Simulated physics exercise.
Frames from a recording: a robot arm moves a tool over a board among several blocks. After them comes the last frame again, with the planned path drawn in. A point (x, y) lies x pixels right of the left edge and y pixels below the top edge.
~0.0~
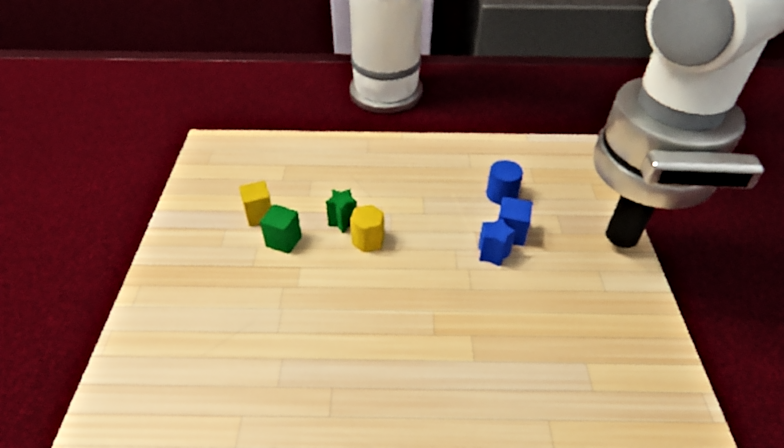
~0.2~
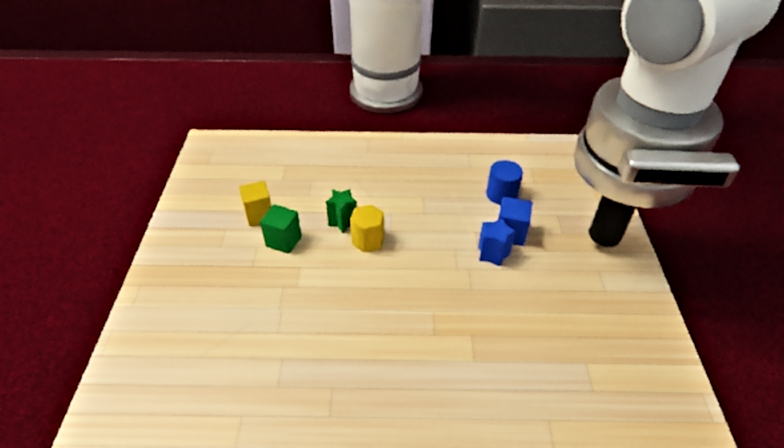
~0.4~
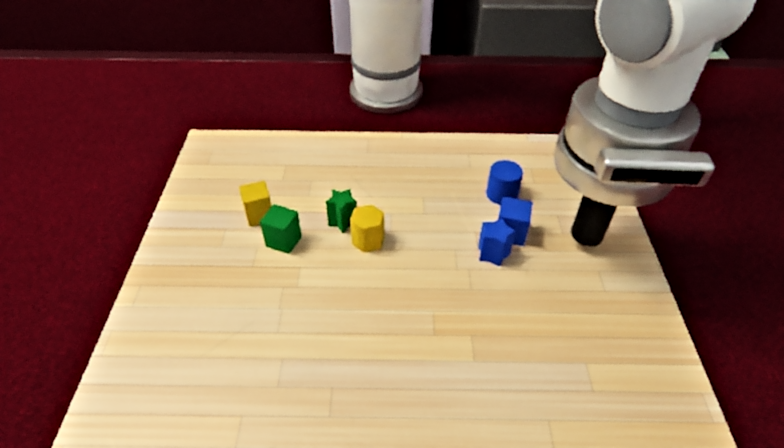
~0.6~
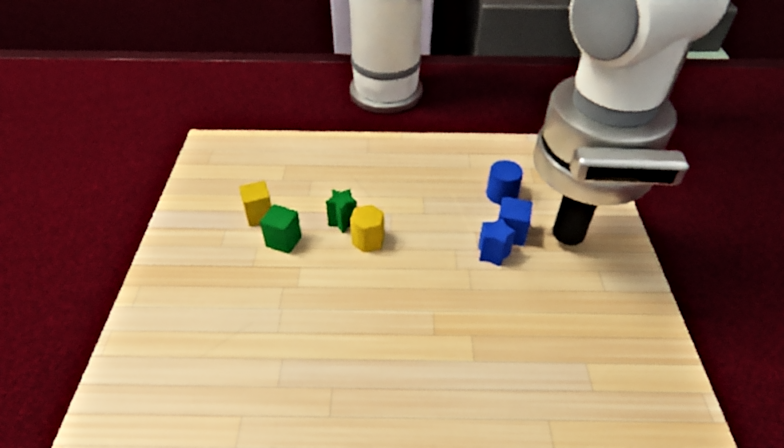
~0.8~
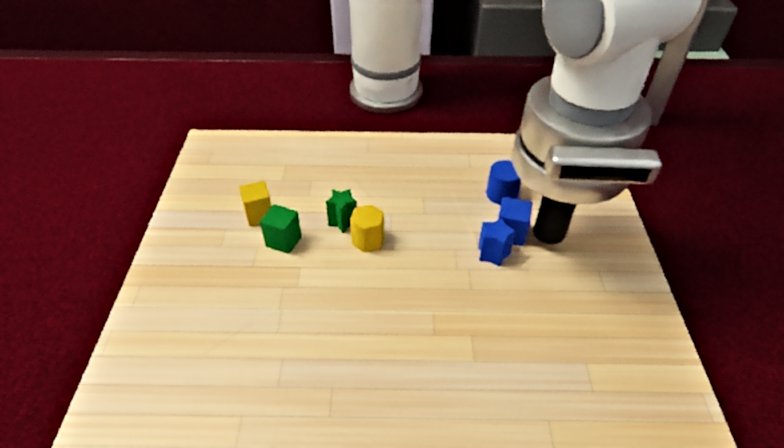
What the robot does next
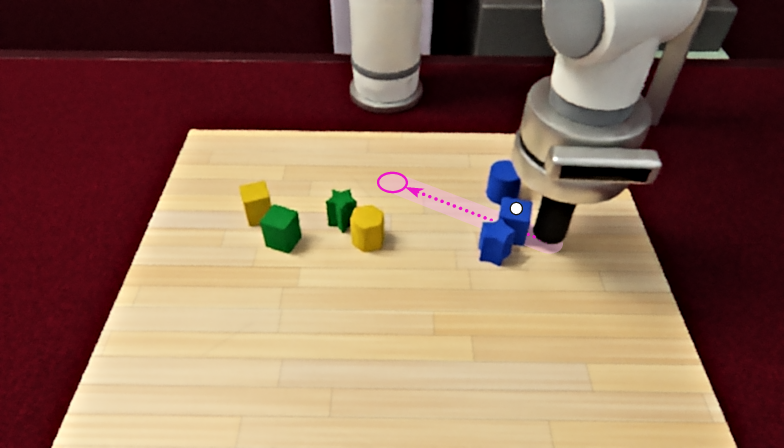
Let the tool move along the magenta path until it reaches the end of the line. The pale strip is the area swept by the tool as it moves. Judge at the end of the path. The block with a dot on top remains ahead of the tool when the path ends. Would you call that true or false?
This is false.
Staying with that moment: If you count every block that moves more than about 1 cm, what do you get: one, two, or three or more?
Blocks that move over 1 cm: One.
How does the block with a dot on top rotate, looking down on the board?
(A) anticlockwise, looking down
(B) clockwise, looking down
That would be A.
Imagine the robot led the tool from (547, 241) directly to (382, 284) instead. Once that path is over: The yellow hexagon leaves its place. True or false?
The statement is incorrect.
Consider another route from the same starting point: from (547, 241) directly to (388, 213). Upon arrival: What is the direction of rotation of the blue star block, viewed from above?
From above, counter-clockwise.
Path on the board, in a line from (547, 241) to (392, 182); the dot is on the blue square piece.
On the path given first. One third of the way, tool at (492, 211); blue square piece at (463, 194), turned 25° anticlockwise.
Two thirds of the way, tool at (440, 192); blue square piece at (418, 188), turned 60° anticlockwise.
At the end, tool at (393, 174); blue circle in place; blue square piece at (413, 188), turned 70° anticlockwise.
